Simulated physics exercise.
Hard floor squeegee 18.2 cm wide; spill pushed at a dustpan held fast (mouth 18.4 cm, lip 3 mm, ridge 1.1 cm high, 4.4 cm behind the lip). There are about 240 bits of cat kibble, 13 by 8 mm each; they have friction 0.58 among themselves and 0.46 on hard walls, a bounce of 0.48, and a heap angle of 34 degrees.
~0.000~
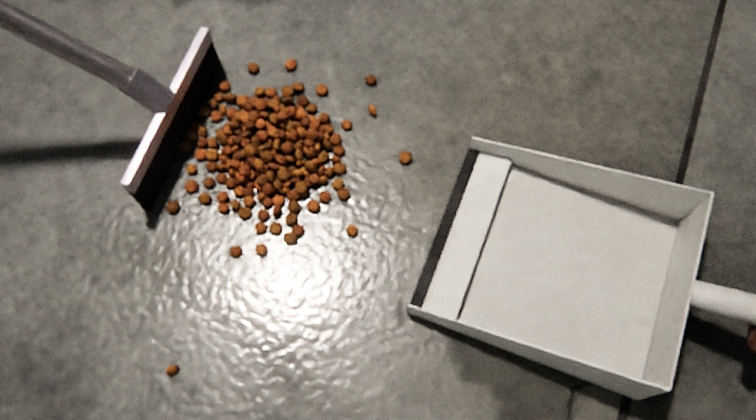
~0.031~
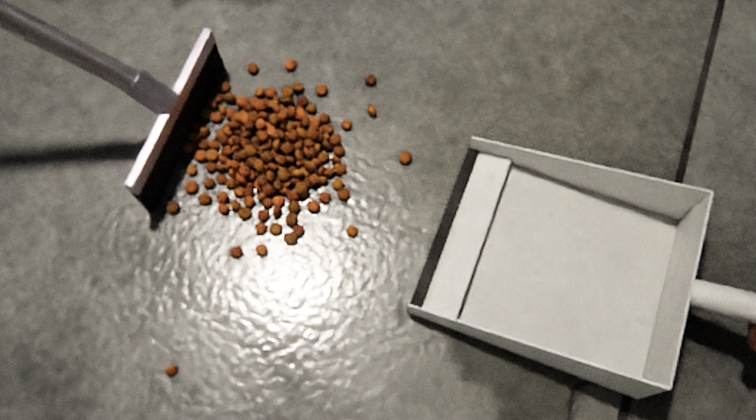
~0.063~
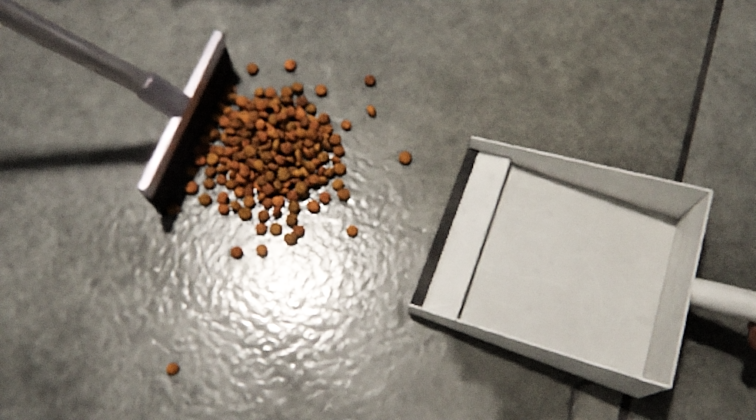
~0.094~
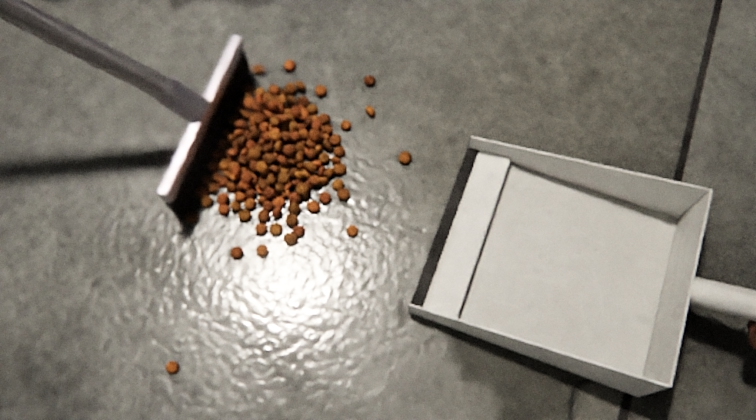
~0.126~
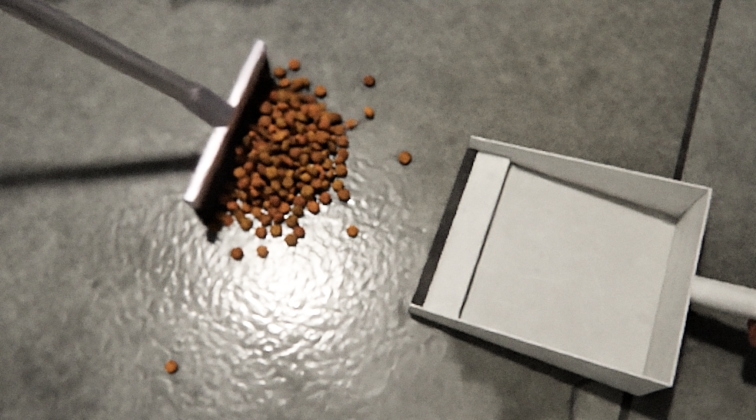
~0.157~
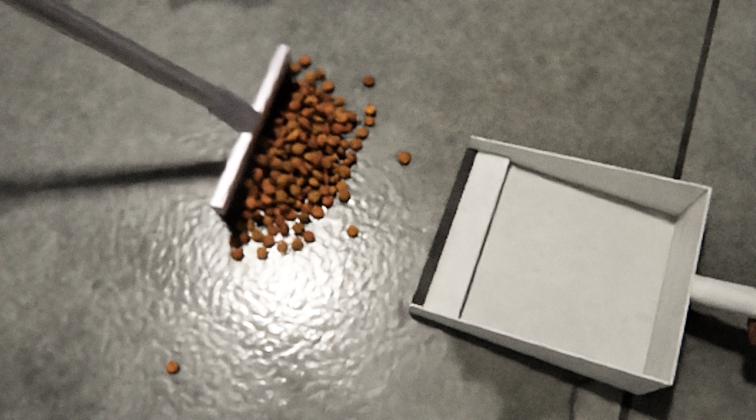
A white dustpan lies on a grey tiled floor at the right, seen from above by a still camera, its handle reaching the right edge. Orange-brown kibble sits heaped at upper left beside a grey-handled squeegee, with a few loose bits around it and one at lower left. The squeegee slides rightward into the heap, bunching and pushing the pieces along its blade while the dustpan stays put.
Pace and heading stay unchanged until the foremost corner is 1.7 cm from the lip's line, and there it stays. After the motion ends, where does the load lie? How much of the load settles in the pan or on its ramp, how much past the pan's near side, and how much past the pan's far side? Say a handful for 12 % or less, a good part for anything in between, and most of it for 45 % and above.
I would say pan: Most of it; near side: A handful; far side: A good part.
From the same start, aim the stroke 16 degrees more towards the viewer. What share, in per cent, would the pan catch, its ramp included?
50 per cent.
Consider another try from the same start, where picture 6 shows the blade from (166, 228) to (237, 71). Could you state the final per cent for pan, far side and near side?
Per cent by place - pan 15, far side 5, near side 20.
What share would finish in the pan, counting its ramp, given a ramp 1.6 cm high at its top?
Then around 45 percent, ramp counted.
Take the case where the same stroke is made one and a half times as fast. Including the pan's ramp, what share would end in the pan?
Share: Close to 55 %.
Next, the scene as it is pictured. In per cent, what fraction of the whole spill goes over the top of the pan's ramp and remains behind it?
It comes to some 20 per cent.
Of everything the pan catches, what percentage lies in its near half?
Close to 30 %.
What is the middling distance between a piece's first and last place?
The figure is about 22 cm.
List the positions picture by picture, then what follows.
Blade from (130, 186) to (206, 37), moved 0.0 cm, 0 of the pieces shifted so far; middle of the pieces at (270, 154); pan at (567, 272), in the first frame.
Blade from (134, 188) to (209, 39), moved 0.4 cm, 0 of the pieces shifted so far; middle of the pieces at (270, 154), in the second frame.
Blade from (147, 191) to (220, 41), moved 1.6 cm, 21 of the pieces shifted so far; middle of the pieces at (270, 154), in the third frame.
Blade from (167, 196) to (238, 45), moved 3.5 cm, 129 of the pieces shifted so far; middle of the pieces at (280, 148), in the fourth frame.
Blade from (194, 202) to (262, 50), moved 6.1 cm, 223 of the pieces shifted so far; middle of the pieces at (287, 151), in the fifth frame.
Blade from (220, 208) to (285, 55), moved 8.6 cm, 234 of the pieces shifted so far; middle of the pieces at (299, 163); pan at (567, 269). Its pace works out near 0.80 m/s, heading 9 degrees away from the viewer's side, in the sixth frame.
After 0.28 s, middle of the blade 10 cm from the lip; 0 % over the lip, far side 15 %, near side 0 %.
Then, at 0.36 s, middle of the blade 4 cm from the lip; 10 % over the lip, far side 20 %, near side 5 %.
After 0.58 s, middle of the blade 2 cm from the lip; 50 % over the lip, far side 25 %, near side 5 %.
By 1.1 s all is still; pan 50 %, near side 5 %, far side 25 %, in front of the lip or behind the blade 20 %.
